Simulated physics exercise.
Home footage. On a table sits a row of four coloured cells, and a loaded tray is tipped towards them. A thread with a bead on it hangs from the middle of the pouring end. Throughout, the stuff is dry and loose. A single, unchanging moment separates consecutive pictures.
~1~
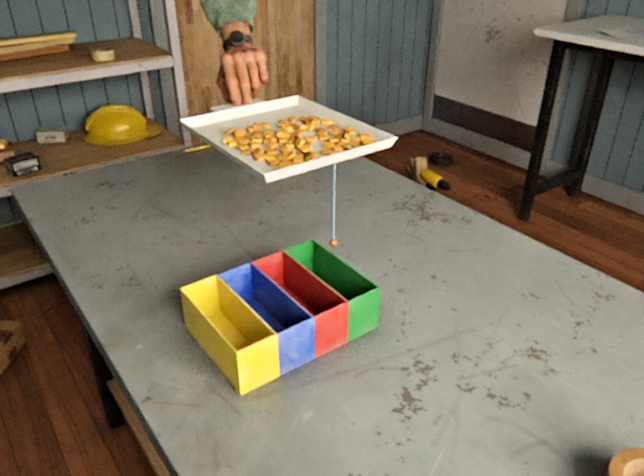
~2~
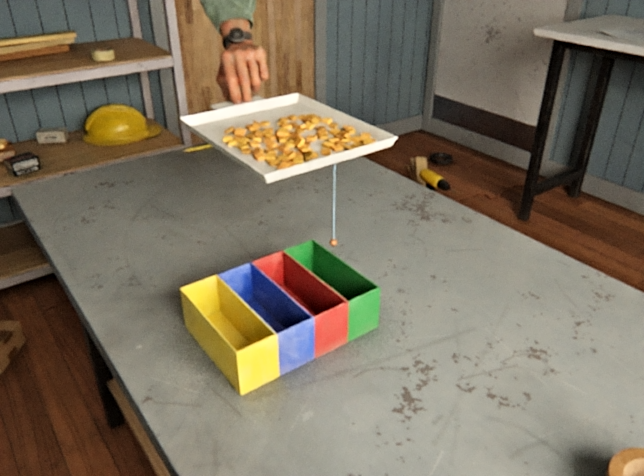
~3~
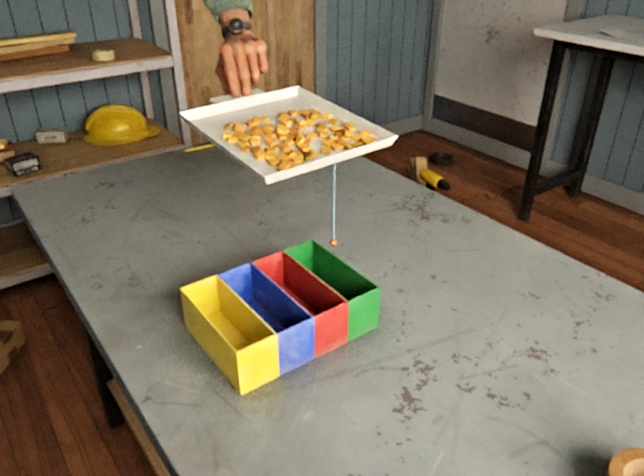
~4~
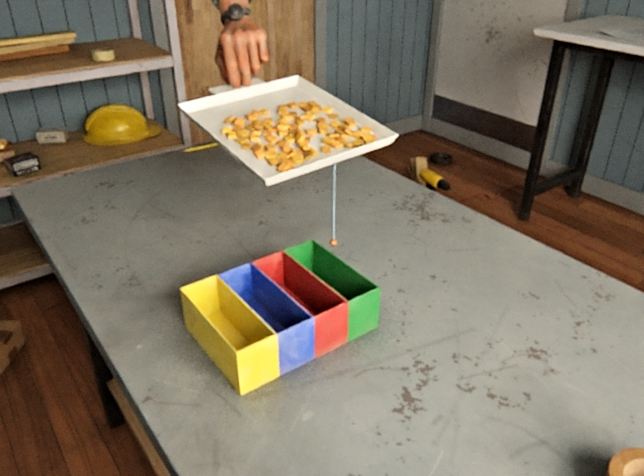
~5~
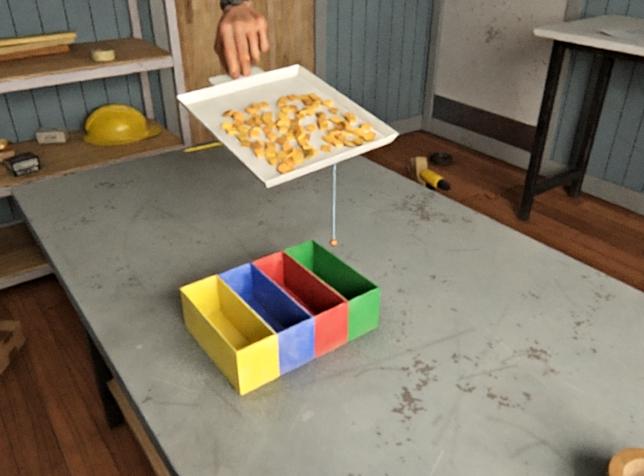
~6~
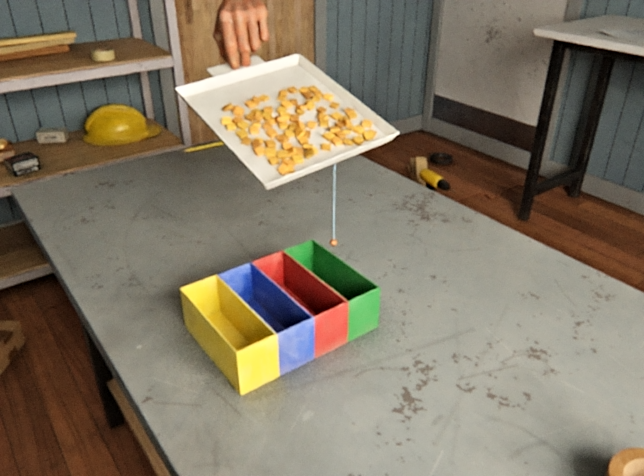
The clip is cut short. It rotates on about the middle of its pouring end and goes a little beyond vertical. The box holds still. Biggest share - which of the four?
Red.
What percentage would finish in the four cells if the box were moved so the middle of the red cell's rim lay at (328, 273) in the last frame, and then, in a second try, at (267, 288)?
Around 100 per cent for the first position, around 70 per cent for the second.
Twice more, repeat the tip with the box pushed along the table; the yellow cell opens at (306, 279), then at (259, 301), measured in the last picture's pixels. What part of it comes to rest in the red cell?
About 10 per cent, then about 30 per cent.
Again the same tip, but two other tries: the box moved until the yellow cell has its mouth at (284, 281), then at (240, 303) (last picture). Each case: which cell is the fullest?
For the first spot I'd say the cell in yellow, and for the second spot the blue cell.
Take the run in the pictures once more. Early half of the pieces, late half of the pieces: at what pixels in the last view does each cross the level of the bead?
At (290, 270) for the first part, then at (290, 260) for the others.
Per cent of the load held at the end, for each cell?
Yellow cell: 0 per cent; blue cell: 20 per cent; red cell: 40 per cent; green cell: 20 per cent.
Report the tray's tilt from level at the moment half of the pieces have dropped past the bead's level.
Close to 90° of tilt at that moment.
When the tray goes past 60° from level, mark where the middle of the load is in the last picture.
Look close to (305, 160) in the last picture.
Shortly afterwards, tray tipped steeply; all but a few on the tray; only a few in the red cell; only a few in the blue cell; a little falling or outside the box.
Next, tray tipped right over; only a few on the tray; near a third in the red cell; near a quarter in the blue cell; a little in the green cell; near a quarter falling or outside the box.
Some moments later, tray tipped past a quarter turn; near half in the red cell; near a quarter in the blue cell; near a quarter in the green cell; a little falling or outside the box.
In the end, tray tipped past a quarter turn; near half in the red cell; near a quarter in the blue cell; near a quarter in the green cell; none at all in the yellow cell; a little outside the box.
